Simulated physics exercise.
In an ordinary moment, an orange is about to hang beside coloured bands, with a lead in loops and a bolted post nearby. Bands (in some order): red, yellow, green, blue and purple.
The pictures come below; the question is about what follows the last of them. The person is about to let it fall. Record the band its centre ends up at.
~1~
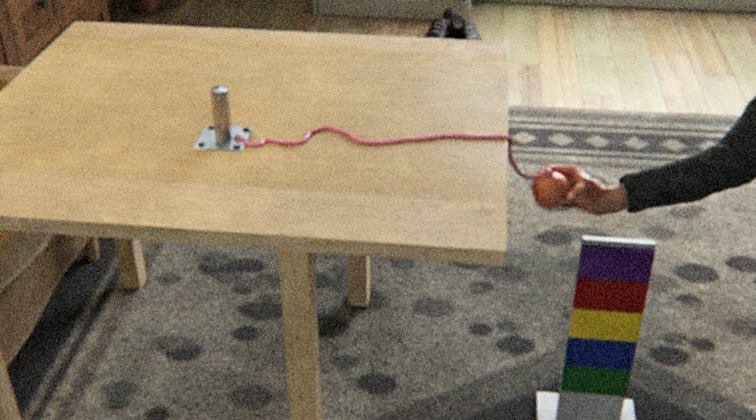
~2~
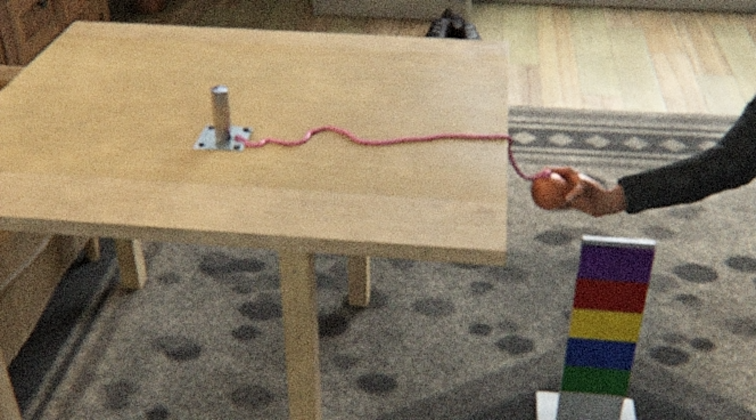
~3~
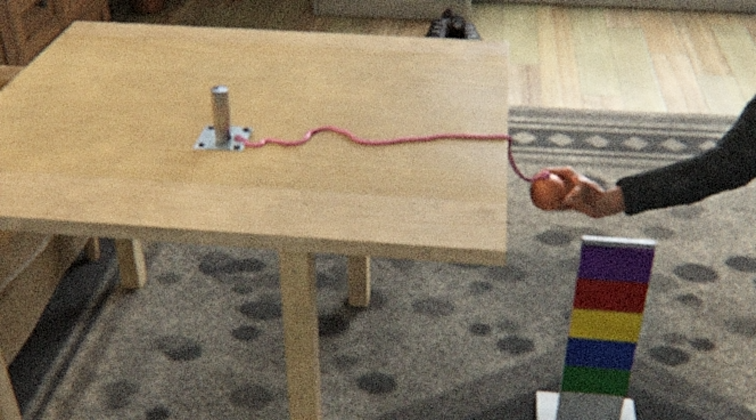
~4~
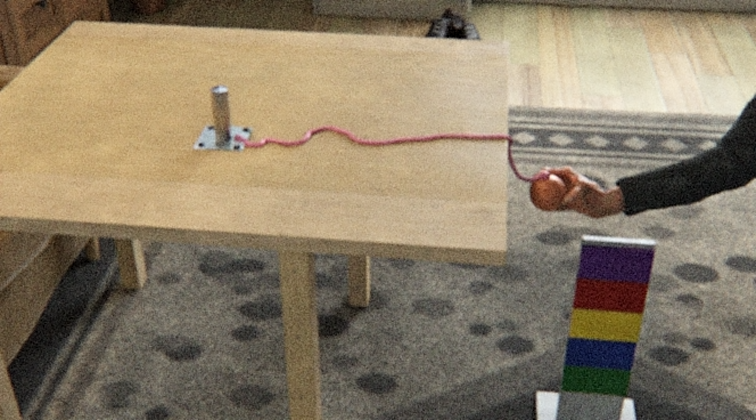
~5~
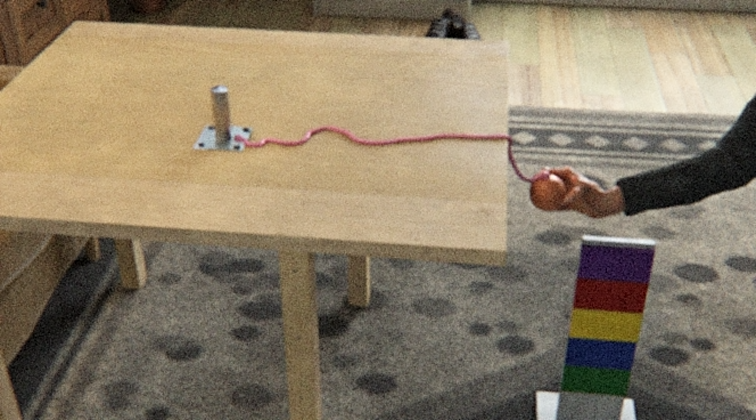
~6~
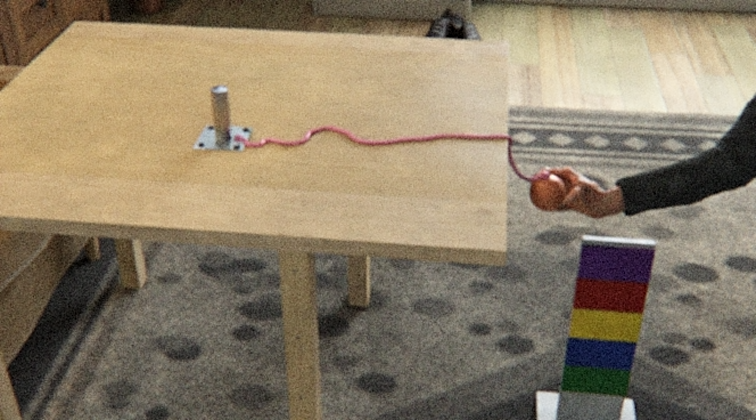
Centre ends at purple.
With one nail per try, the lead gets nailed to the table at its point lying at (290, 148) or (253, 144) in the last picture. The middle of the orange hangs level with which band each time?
Note: Try 1 purple; try 2 purple.
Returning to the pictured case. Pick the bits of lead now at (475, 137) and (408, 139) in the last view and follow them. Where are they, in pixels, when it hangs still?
You'll find the first mark at (508, 160) and the second mark at (453, 143).
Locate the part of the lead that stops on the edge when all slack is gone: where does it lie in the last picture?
Location: About (461, 136).
Early on, orange near (499, 254); level with purple.
Midway, orange near (517, 265); level with purple.
Finally, orange near (495, 264); level with purple. The lead holds its middle at purple.
